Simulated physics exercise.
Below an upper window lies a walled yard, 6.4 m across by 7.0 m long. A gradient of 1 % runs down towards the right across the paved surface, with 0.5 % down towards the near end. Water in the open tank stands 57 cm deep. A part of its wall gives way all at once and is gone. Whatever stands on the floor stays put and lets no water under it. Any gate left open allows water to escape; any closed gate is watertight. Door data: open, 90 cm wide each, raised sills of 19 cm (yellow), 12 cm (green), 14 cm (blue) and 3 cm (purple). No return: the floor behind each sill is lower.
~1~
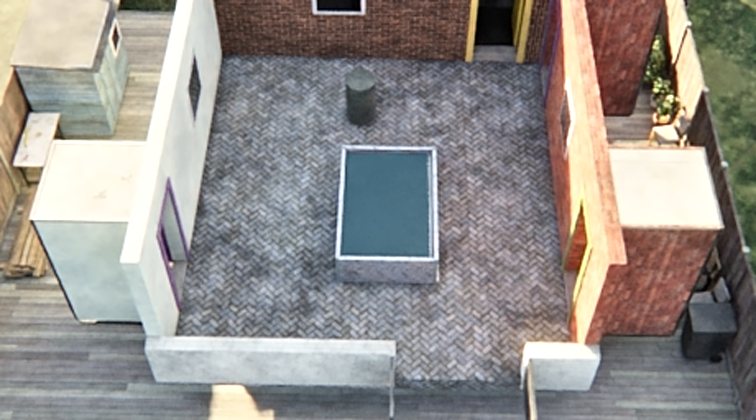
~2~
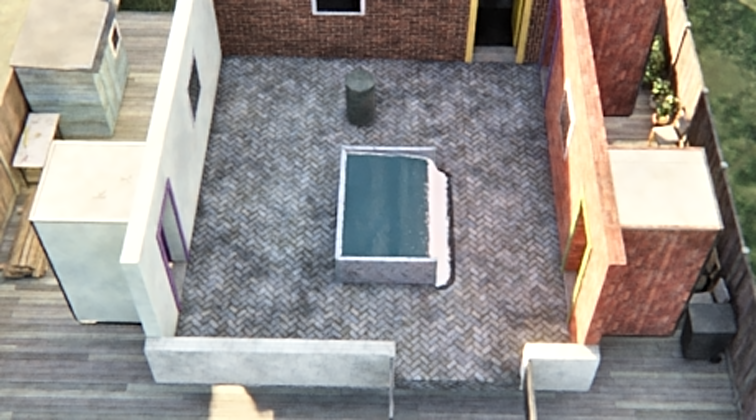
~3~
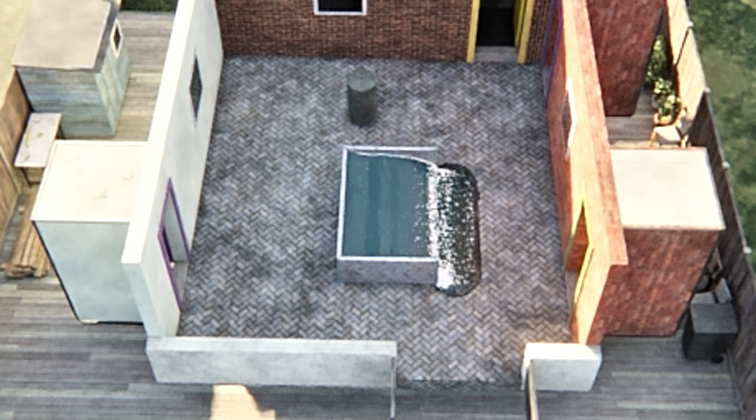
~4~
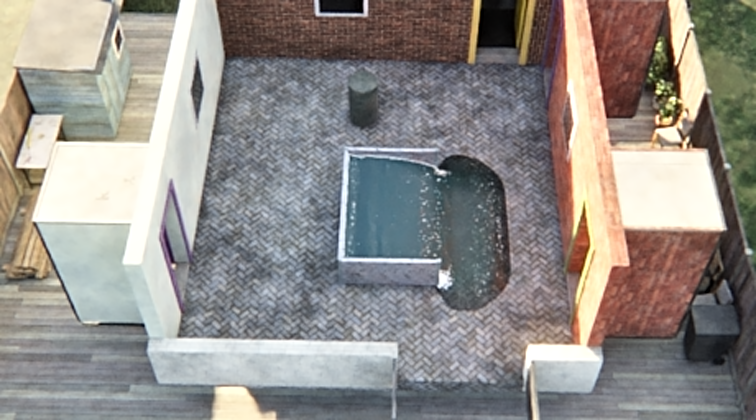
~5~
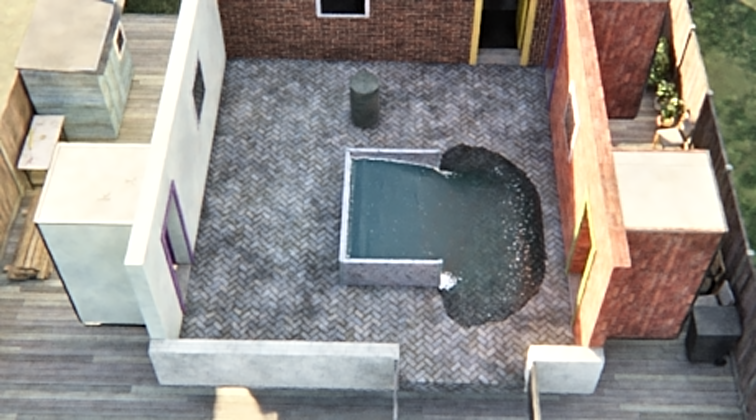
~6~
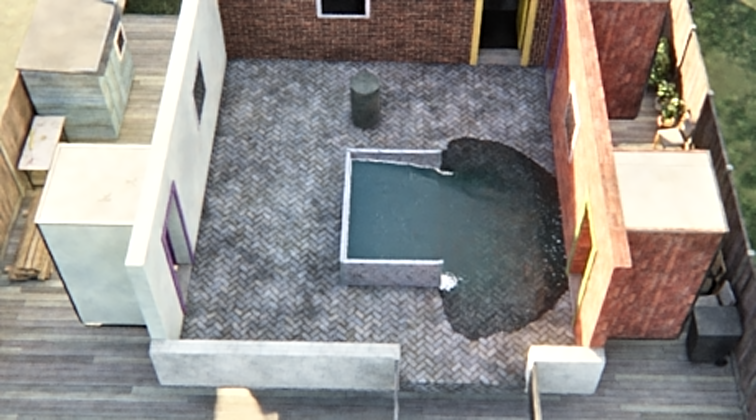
Water pours from the open tank's missing right side and spreads across the paved yard.
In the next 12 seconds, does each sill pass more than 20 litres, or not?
The yellow door does not. The green door does. The blue door does not. The purple door does not.
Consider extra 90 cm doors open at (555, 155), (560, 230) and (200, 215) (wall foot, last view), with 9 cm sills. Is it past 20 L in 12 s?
So, in the order given, it's beyond the mark, then beyond the mark, then shy of the mark.
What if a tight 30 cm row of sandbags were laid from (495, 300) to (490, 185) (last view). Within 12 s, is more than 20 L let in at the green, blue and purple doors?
Well, the green one is within bounds, the blue one is within bounds, and the purple one is within bounds.
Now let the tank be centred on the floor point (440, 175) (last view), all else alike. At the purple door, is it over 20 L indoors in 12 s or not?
Lab note: Purple door, limit held.
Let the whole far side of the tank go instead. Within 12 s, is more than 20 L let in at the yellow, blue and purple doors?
Here's how it goes: Yellow falls short, blue exceeds it, purple falls short.
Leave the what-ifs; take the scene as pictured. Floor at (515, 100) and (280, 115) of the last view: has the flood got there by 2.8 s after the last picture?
Soaked, untouched.
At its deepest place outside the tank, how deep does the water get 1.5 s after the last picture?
Peak depth: Approx. 40 cm.
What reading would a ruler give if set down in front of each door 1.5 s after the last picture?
Depths in cm: Yellow 0, green 25, blue 9, purple 0.
Then, 0.7 s after the last picture water covers 25 % of the floor and is deepest (40 cm) near (560, 243); yellow door not reached, green door 26 cm at the sill, 17 L in, blue door not reached, purple door not reached.
Then, 1.5 s after the last picture water covers 25 % of the floor and is deepest (40 cm) near (573, 362); yellow door not reached, green door 25 cm at the sill, 69 L in, blue door 9 cm at the sill, 0 L in, purple door not reached.
Then, 2.8 s after the last picture water covers 45 % of the floor and is deepest (26 cm) near (574, 372); yellow door 20 cm at the sill, 2 L in, green door 15 cm at the sill, 106 L in, blue door 13 cm at the sill, 1 L in, purple door not reached.
Then, 6.3 s after the last picture water covers 80 % of the floor and is deepest (9 cm) near (539, 142); yellow door 7 cm at the sill, 4 L in, green door 8 cm at the sill, 117 L in, blue door 8 cm at the sill, 8 L in, purple door 4 cm at the sill, 1 L in.
Then, 11.3 s after the last picture water covers 100 % of the floor and is deepest (8 cm) near (341, 255); yellow door 4 cm at the sill, 4 L in, green door 6 cm at the sill, 117 L in, blue door 5 cm at the sill, 8 L in, purple door 2 cm at the sill, 3 L in.
